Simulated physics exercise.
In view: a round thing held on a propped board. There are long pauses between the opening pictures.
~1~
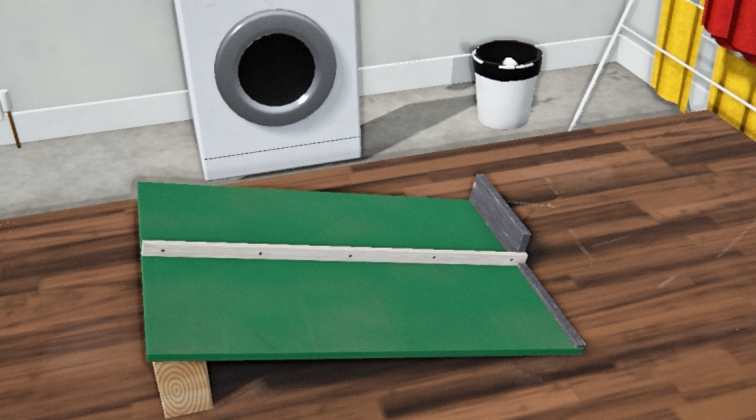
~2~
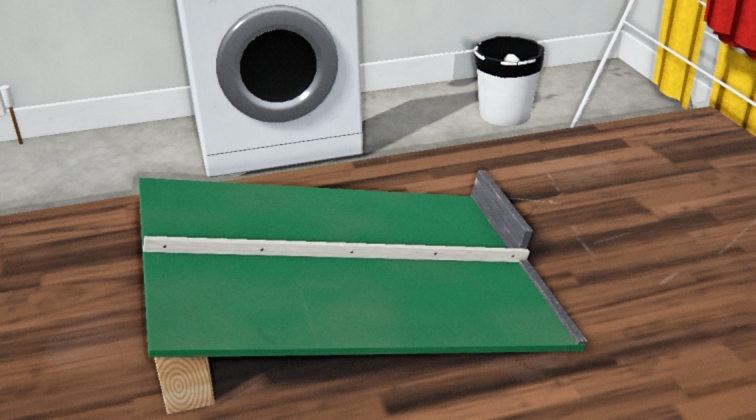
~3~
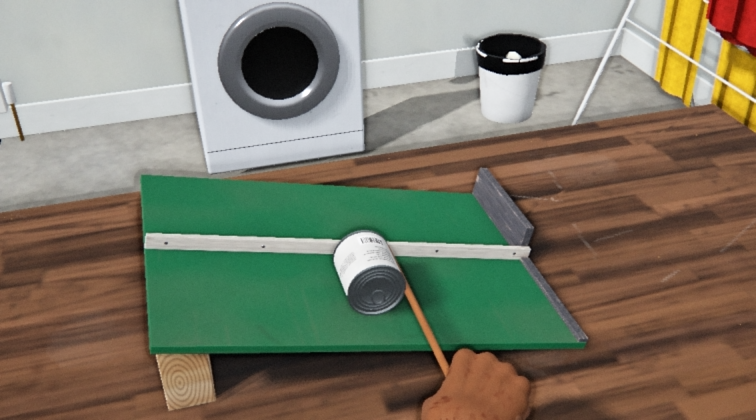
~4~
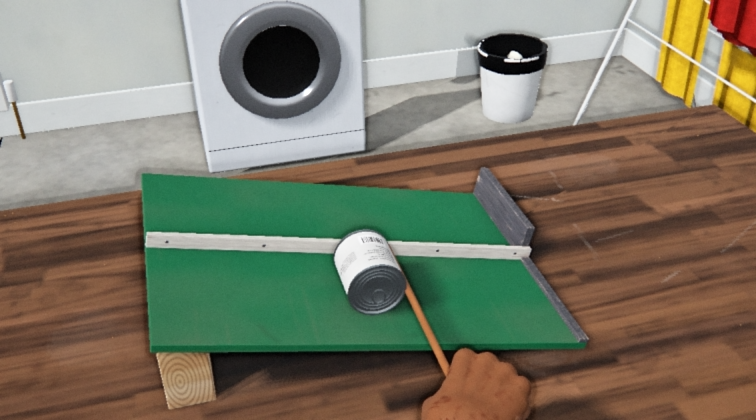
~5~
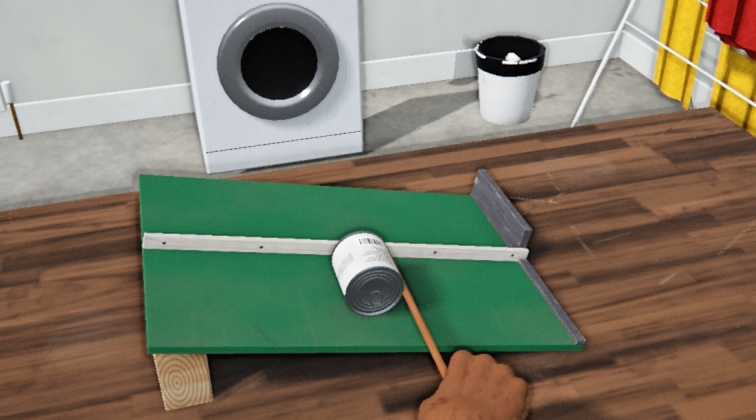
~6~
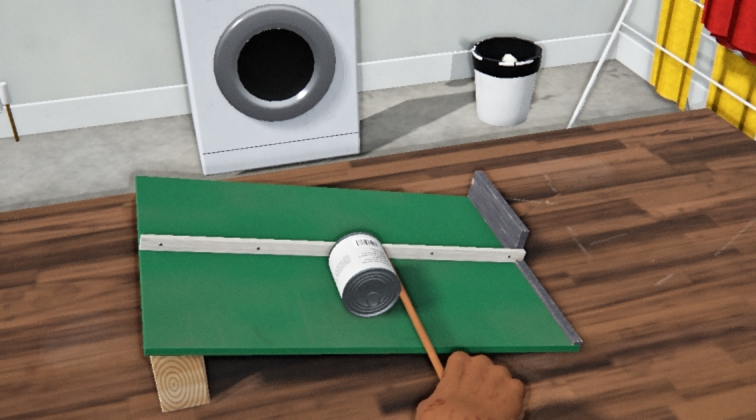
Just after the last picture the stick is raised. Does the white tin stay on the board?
In the end the white tin runs past the strip.
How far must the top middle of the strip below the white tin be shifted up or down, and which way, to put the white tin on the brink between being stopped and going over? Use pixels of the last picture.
A shift of 12 pixels, going up.
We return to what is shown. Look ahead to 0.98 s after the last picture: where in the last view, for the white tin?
Around (692, 262).
Then, 0.54 s later than the last frame, white tin rolling on the board near (491, 278).
Then, 0.98 s later than the last frame, white tin off the board near (692, 263).
Then, 1.36 s later than the last frame, white tin off the board.
When it is over, the white tin goes over the end.
